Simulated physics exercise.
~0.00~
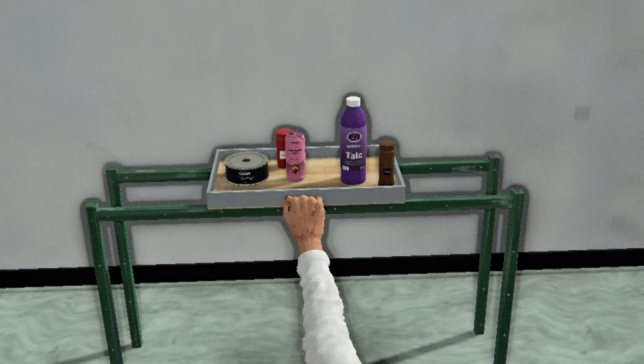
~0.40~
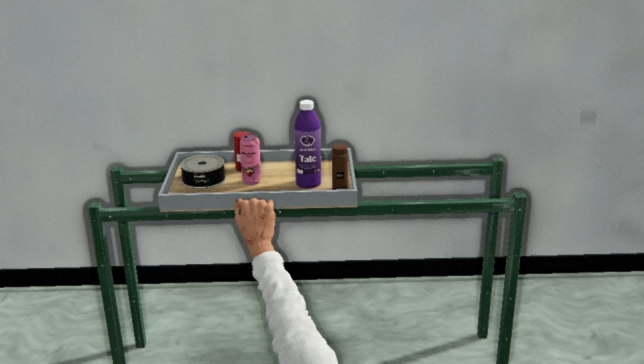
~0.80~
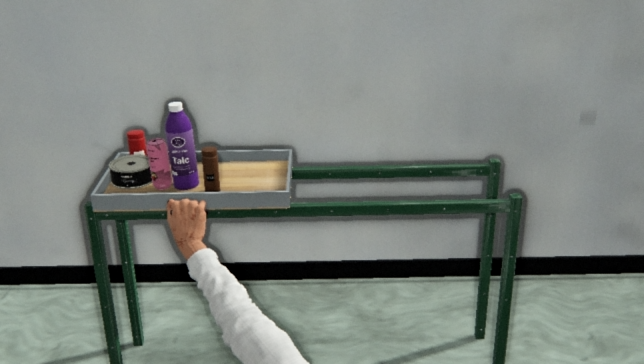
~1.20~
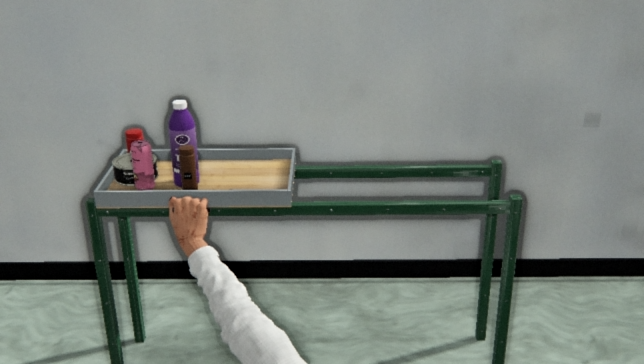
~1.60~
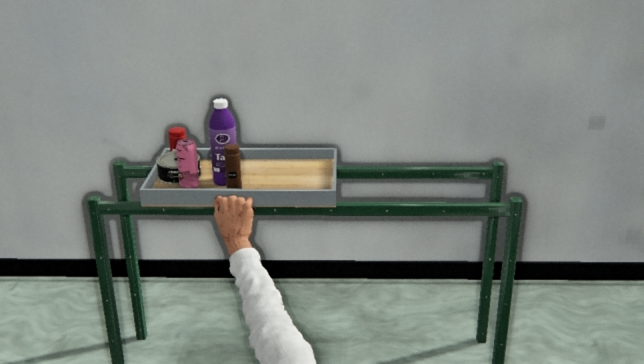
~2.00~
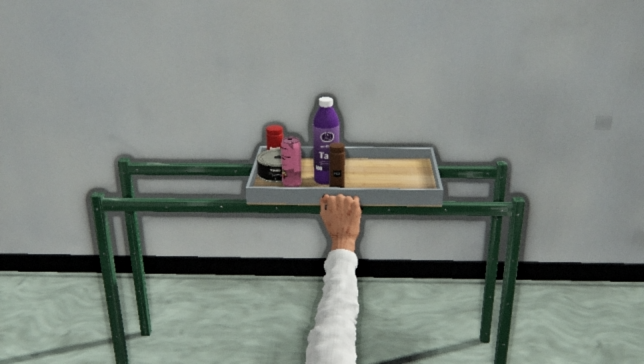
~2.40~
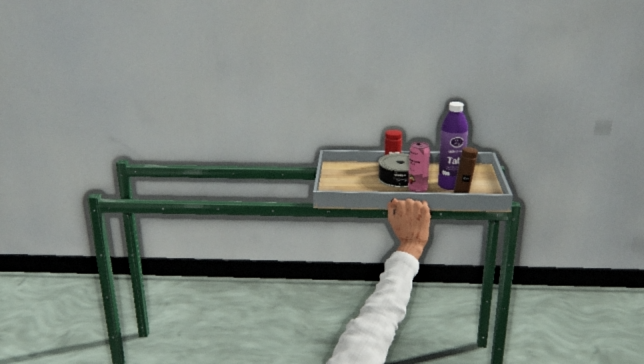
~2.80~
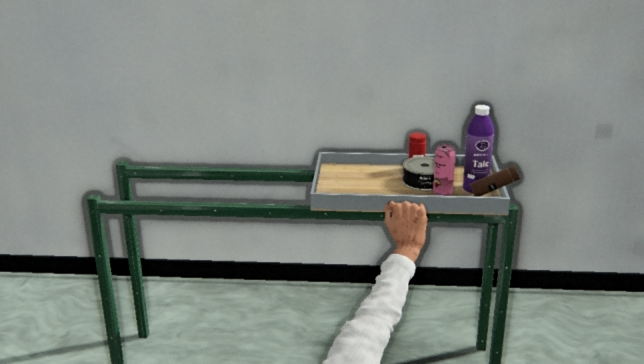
On a green metal frame against a grey wall, a hand pushed a tray of containers left, then across to the right, and they shifted about until the small brown one toppled while the purple bottle and the others stayed upright.
